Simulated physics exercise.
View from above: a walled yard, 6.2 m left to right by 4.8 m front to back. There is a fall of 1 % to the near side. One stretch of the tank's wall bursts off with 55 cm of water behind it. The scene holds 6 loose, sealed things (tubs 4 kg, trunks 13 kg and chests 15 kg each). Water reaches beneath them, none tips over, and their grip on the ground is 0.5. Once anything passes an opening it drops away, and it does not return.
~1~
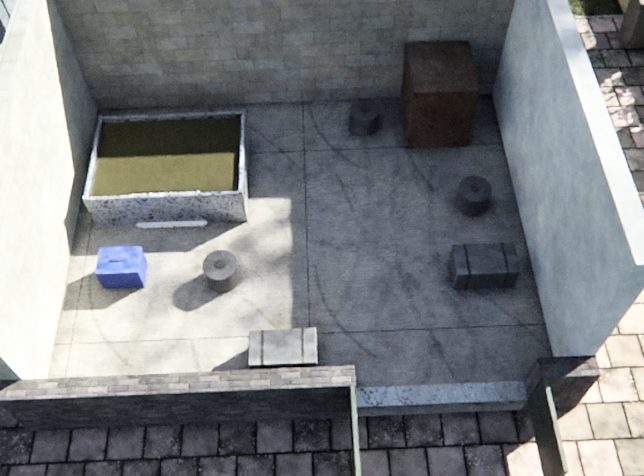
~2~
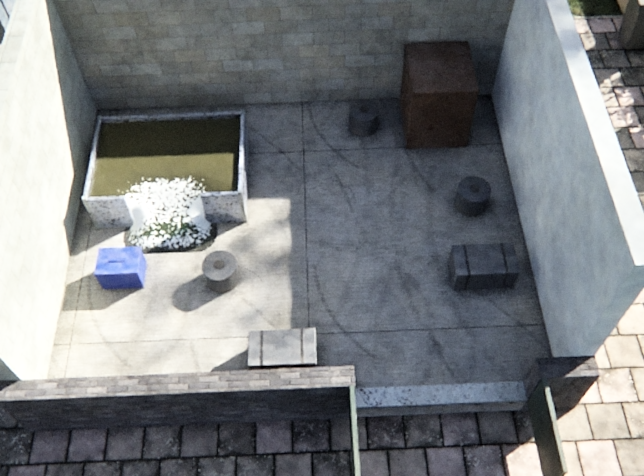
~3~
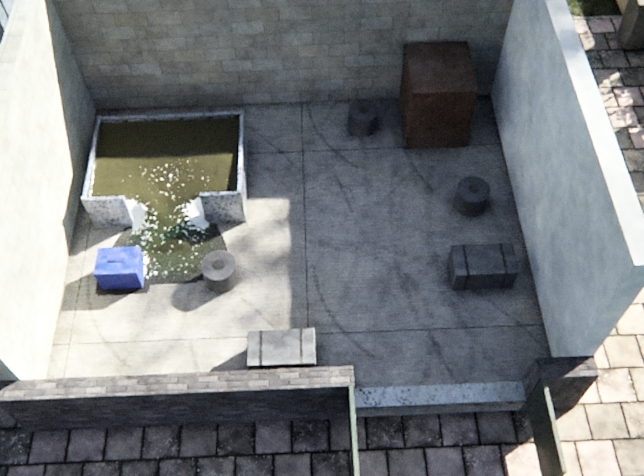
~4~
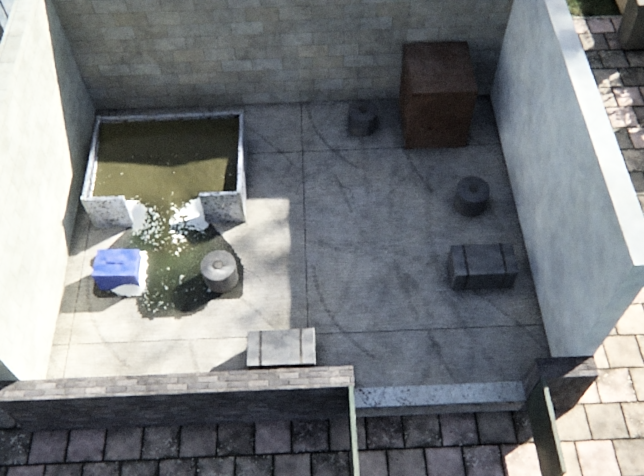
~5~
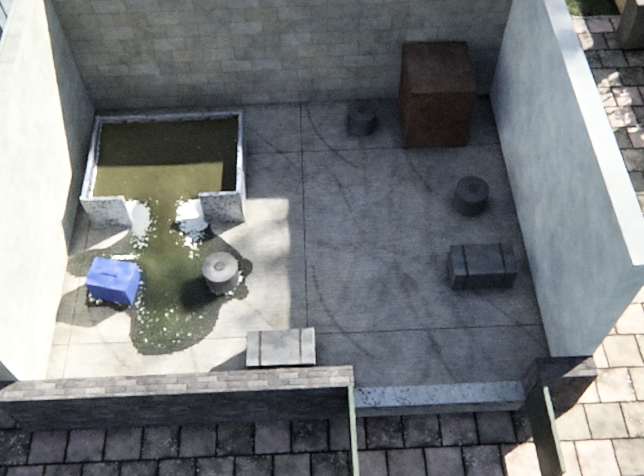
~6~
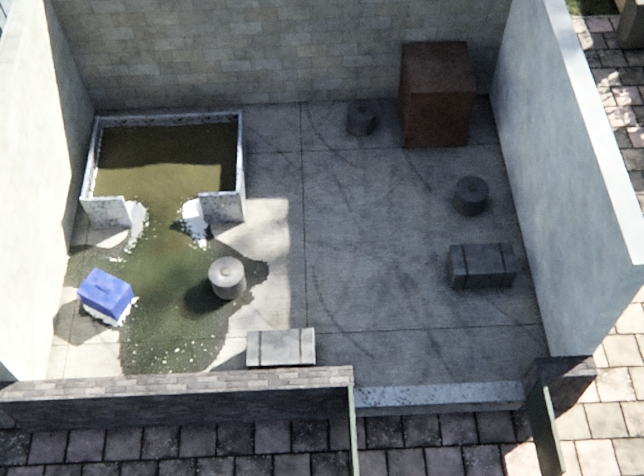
A walled yard held a tank of murky water until part of its near wall burst in white foam, and the water spread across the floor, nudging a blue chest and then shifting a round gray block.
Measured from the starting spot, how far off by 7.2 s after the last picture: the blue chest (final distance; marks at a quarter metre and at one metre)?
Observation: Blue chest moves only moderately.
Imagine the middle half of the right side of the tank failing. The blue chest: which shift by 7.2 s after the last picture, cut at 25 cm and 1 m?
My answer is that the blue chest remains put.
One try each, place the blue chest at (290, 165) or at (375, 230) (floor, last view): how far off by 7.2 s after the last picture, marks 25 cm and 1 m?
I'd expect that it remains where it was first and remains where it was second.
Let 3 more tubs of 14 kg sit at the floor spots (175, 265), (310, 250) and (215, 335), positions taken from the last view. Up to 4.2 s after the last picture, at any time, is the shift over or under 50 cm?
Lab note - in order: Above threshold / below threshold / above threshold.
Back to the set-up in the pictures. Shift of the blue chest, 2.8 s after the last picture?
Displacement by then near 80 cm.
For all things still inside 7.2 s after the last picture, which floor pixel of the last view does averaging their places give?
Around (385, 216).
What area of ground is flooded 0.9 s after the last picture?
Flooded: Near 10.5 m2.
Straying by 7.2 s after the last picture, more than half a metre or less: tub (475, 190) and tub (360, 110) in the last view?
In that order: Past it, short of it.
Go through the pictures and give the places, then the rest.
The blue chest at (118, 260) rests on the ground; water covers 2.9 m2; 0 of 6 have shifted, in the first frame.
The blue chest at (118, 260) rests on the ground; water covers 3.4 m2; 0 of 6 have shifted, in the second frame.
The blue chest at (117, 260) rests on the ground; 4.1 m2 under water; 0 of 6 have shifted, in the third frame.
The blue chest at (116, 262) rests on the ground; 4.8 m2 under water; 0 of 6 have shifted, in the fourth frame.
The blue chest at (110, 273), on the bottom, 20 cm from its start; water covers 5.6 m2; 1 of 6 have shifted, in the fifth frame.
The blue chest at (103, 288) rests on the ground, 41 cm from its start; 6.7 m2 under water; 2 of 6 have shifted, in the sixth frame.
Then, 0.9 s after the last picture the blue chest is near (42, 357), 1.5 m from its start, afloat; 0 of 6 are out; 2 afloat.
Then, 2.8 s after the last picture the blue chest is near (84, 304), 0.7 m from its start, afloat; 0 of 6 are out; 2 afloat.
Then, 4.8 s after the last picture the blue chest is near (85, 257), 0.4 m from its start, afloat; 0 of 6 are out; 4 afloat.
Then, 7.2 s after the last picture the blue chest is near (84, 232), 0.7 m from its start, afloat; 0 of 6 are out; 5 afloat.
